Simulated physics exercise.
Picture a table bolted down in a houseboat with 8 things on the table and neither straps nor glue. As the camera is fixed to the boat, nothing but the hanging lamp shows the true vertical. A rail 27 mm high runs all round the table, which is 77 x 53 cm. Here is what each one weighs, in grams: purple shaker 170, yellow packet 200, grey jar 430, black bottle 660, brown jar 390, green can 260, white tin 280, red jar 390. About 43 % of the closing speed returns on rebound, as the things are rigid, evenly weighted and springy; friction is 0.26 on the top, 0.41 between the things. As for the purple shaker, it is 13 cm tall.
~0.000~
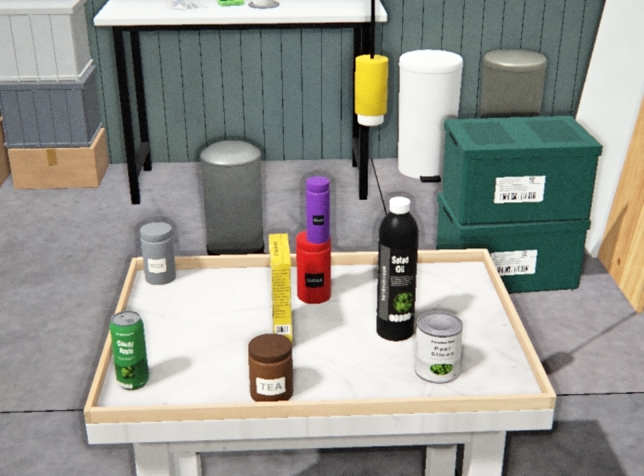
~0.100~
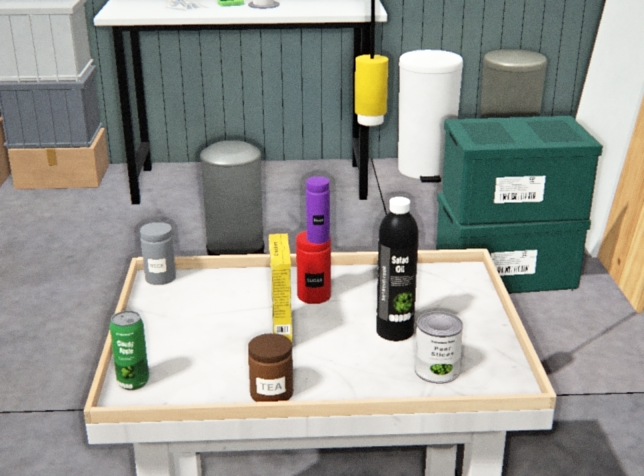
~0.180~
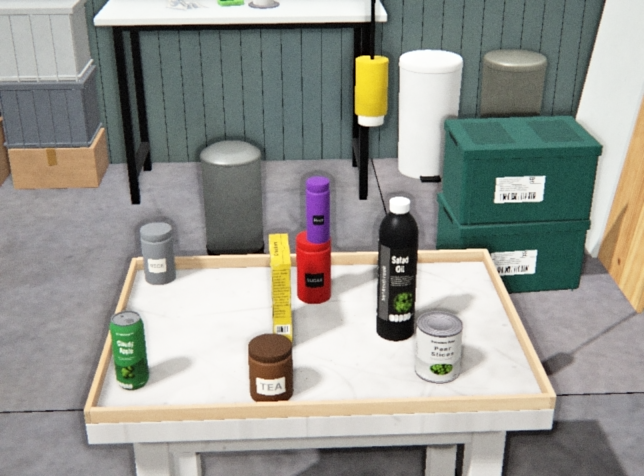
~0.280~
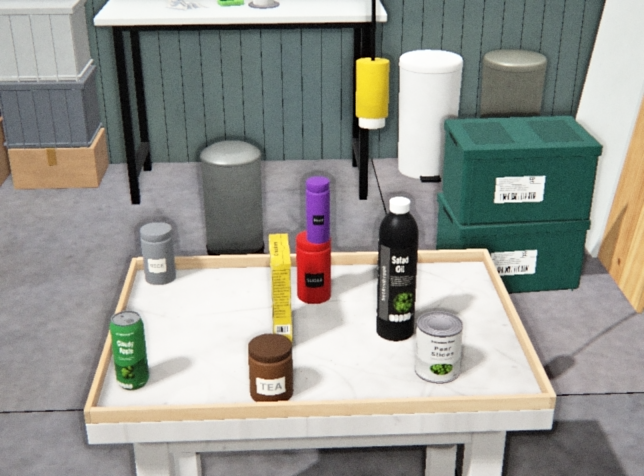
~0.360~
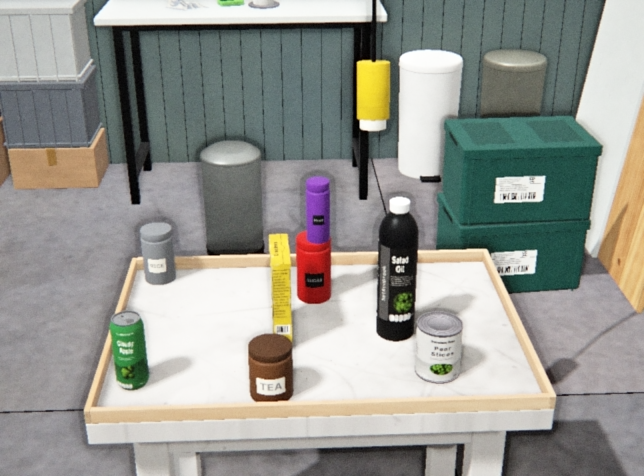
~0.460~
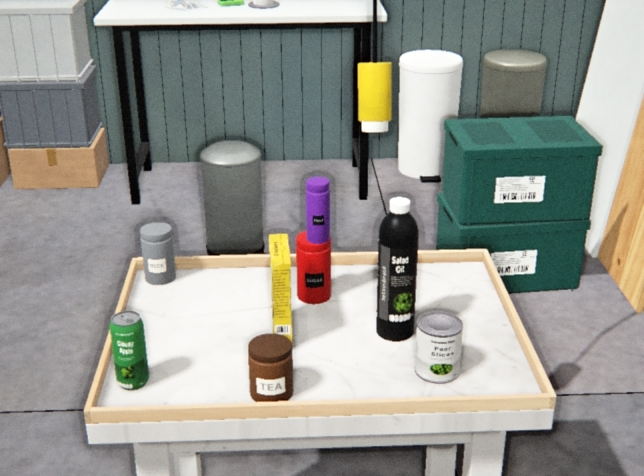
To begin with, a purple shaker stands on a red jar amid a yellow packet, a black bottle, and other jars and cans on a rimmed white table. The items stay in place throughout, while behind them a hanging yellow cylinder shifts very slightly right and toward the viewer.
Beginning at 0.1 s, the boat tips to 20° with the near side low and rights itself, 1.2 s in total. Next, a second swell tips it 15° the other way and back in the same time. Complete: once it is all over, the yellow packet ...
... is still standing.
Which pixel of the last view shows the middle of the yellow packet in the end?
At pixel (281, 320) or so, give or take.
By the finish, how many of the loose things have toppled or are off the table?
The tally is 0.
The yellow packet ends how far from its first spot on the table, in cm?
Net distance near 10 cm.
After 0.86 s, boat heeled 17°, near side down; yellow packet moved 5 cm near (281, 304); purple shaker moved 5 cm; black bottle moved 5 cm.
After 1.06 s, boat heeled 7°, near side down; yellow packet moved 10 cm near (281, 318); purple shaker moved 10 cm; black bottle moved 9 cm.
In the end (3.0 s), not toppled but over 5 cm from the start, purple shaker, yellow packet, grey jar, black bottle, green can, white tin and red jar; brown jar under 5 cm from the start. At the end, from the last picture's camera, yellow packet near (281, 319).
